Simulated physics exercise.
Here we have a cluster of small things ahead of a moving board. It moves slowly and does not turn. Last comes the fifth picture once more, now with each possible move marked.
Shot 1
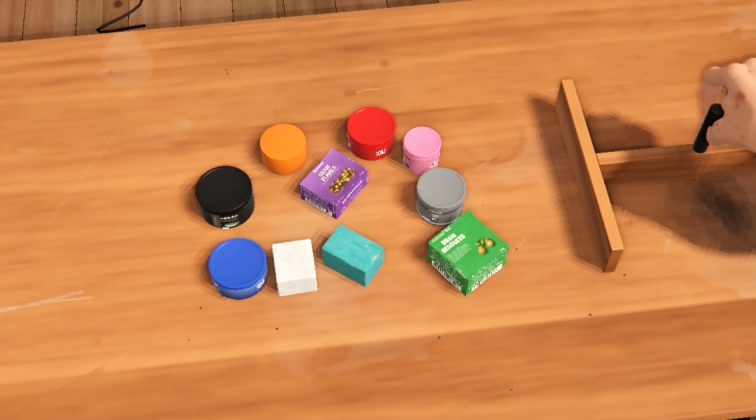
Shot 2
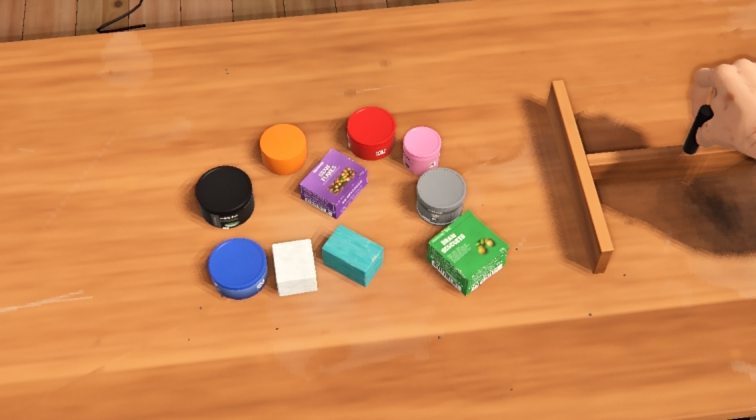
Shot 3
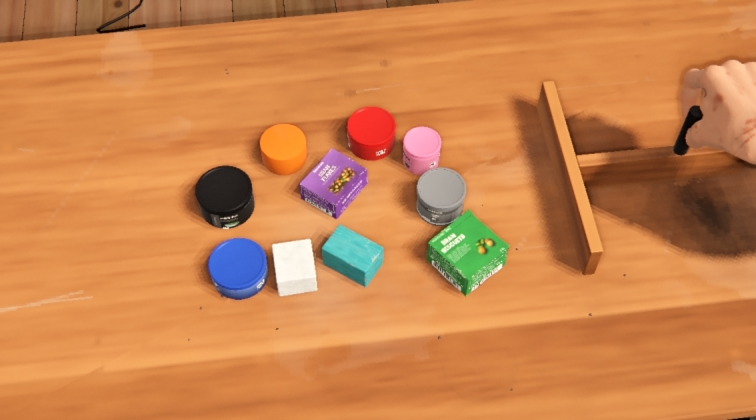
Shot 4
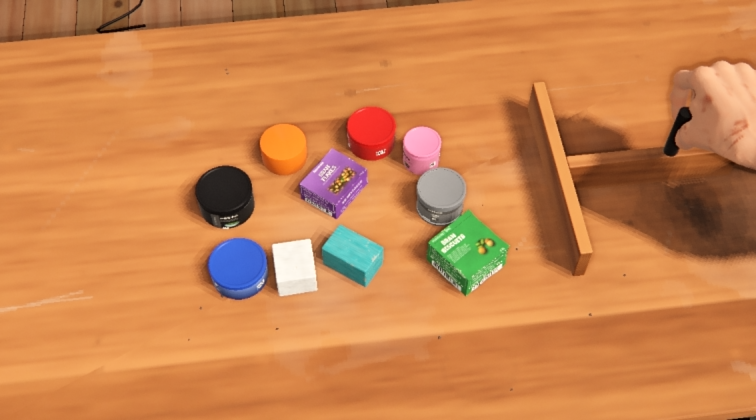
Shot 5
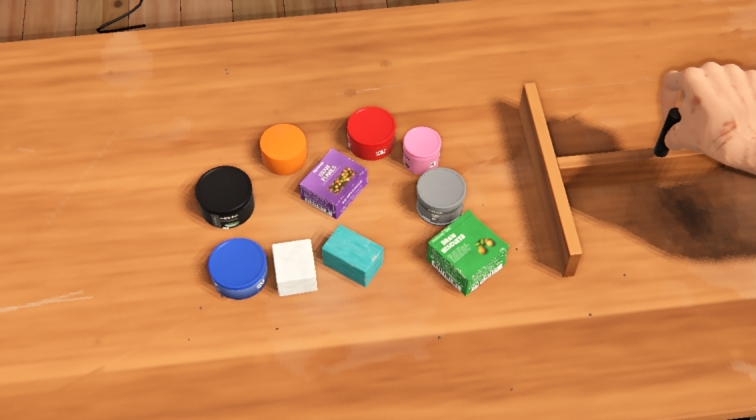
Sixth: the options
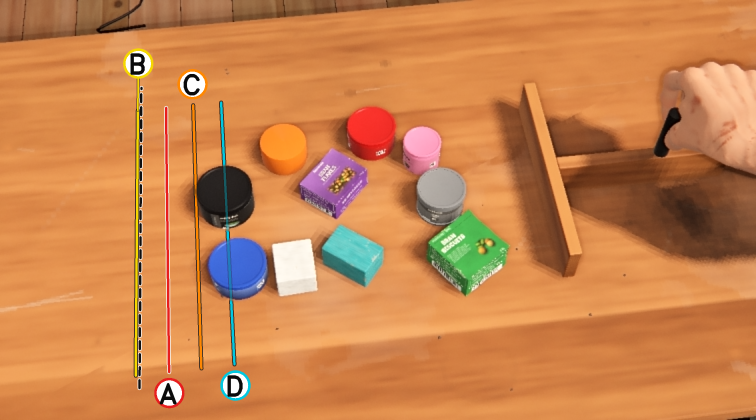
A hand slides a wooden board slowly left across the table toward several small, still containers.
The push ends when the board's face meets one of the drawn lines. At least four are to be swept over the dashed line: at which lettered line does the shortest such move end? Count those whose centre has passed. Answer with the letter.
C.
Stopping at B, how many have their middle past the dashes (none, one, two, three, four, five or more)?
Five or more.
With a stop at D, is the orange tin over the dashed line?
No.
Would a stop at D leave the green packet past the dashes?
No.
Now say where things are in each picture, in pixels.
The first picture shows pink tub (422, 151); orange tin (284, 149); grey tin (441, 197).
The second picture shows board (581, 160); blue tub (239, 269).
The third picture shows board (571, 161); purple packet (334, 184).
The fourth picture shows board (561, 162); black jar (225, 197).
The fifth picture shows board (551, 163); red tub (372, 134); pink tub (422, 151); orange tin (284, 149).
On the marked copy, A at (167, 229); B at (137, 232); C at (197, 226); D at (227, 222); the dashed line at (141, 223).
Following C. Soon after the start, board (424, 176); black jar (225, 197); blue tub (239, 269); none across.
Later, board (297, 190); blue tub (136, 282); black jar (179, 212); one across.
In the end, board (196, 200); blue tub (32, 293); white block (81, 289); four across.
As for the rest, A gets six across, but is farther than needed; B gets nine across, but is farther than needed; D gets only three across.
